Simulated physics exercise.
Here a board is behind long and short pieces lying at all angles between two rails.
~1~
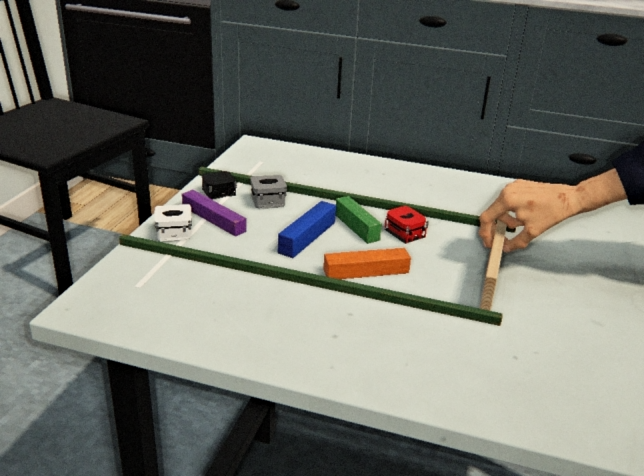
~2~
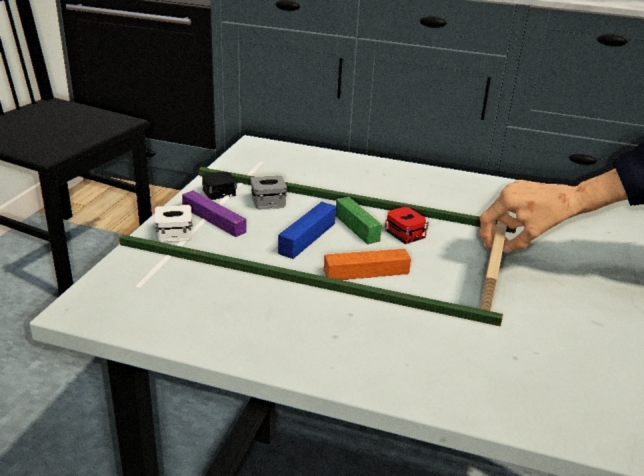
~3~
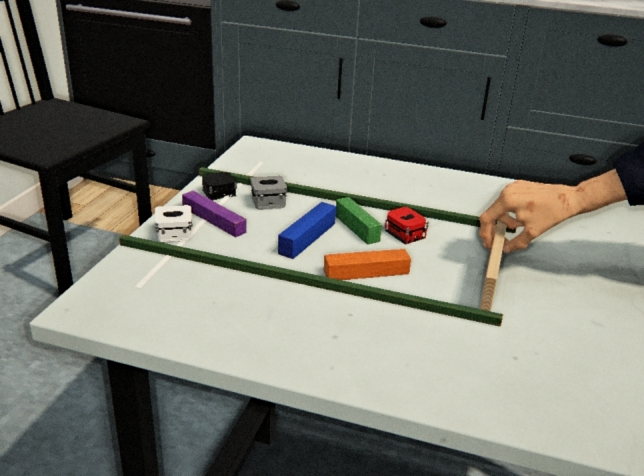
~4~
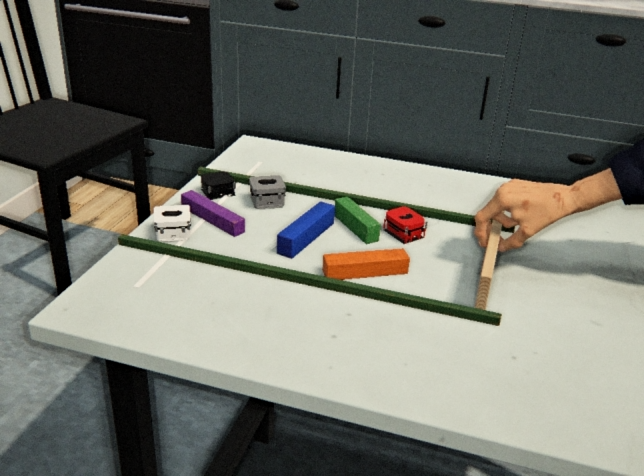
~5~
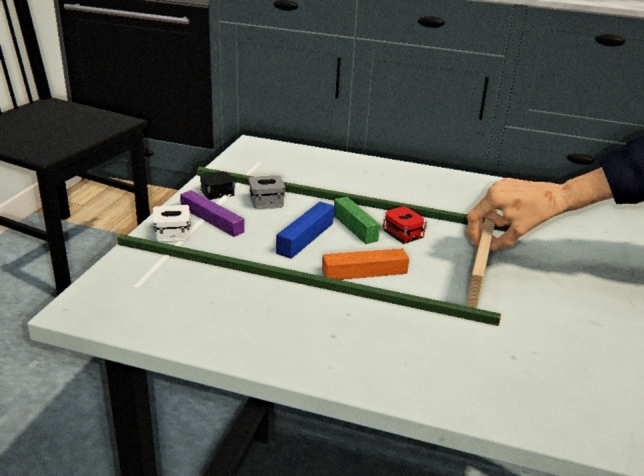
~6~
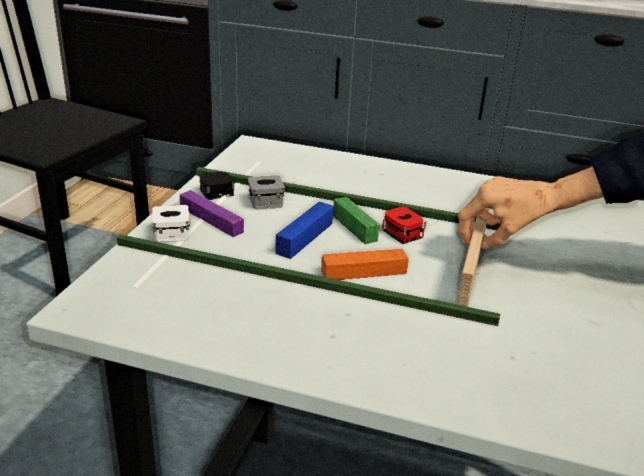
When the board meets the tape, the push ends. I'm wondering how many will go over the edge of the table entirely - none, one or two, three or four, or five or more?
I'd say three or four of them.
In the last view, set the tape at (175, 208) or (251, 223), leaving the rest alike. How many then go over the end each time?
7 and 0.
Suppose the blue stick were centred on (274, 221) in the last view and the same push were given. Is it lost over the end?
In the end the blue stick hangs on.
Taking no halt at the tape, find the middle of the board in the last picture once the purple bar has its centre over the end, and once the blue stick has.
I'd say about (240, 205) for the first one and about (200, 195) for the second.
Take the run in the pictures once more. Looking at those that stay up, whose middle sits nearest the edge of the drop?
The blue stick is the one.
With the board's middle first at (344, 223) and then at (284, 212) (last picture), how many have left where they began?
At the first point the count is 4, at the second it's 7.
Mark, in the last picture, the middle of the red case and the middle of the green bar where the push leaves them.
Red case: About (218, 183); green bar: About (193, 186).
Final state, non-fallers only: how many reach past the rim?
Tally: 2.
Early on, none off yet; white case at rest near (171, 224); black case at rest near (217, 186); purple bar at rest near (211, 213).
A while later, none off yet; white case at rest near (171, 224); black case at rest near (217, 186); purple bar travelled a little near (200, 209).
Finally, the number that fall off is three or four; lost, grey case, purple bar, black case and white case.
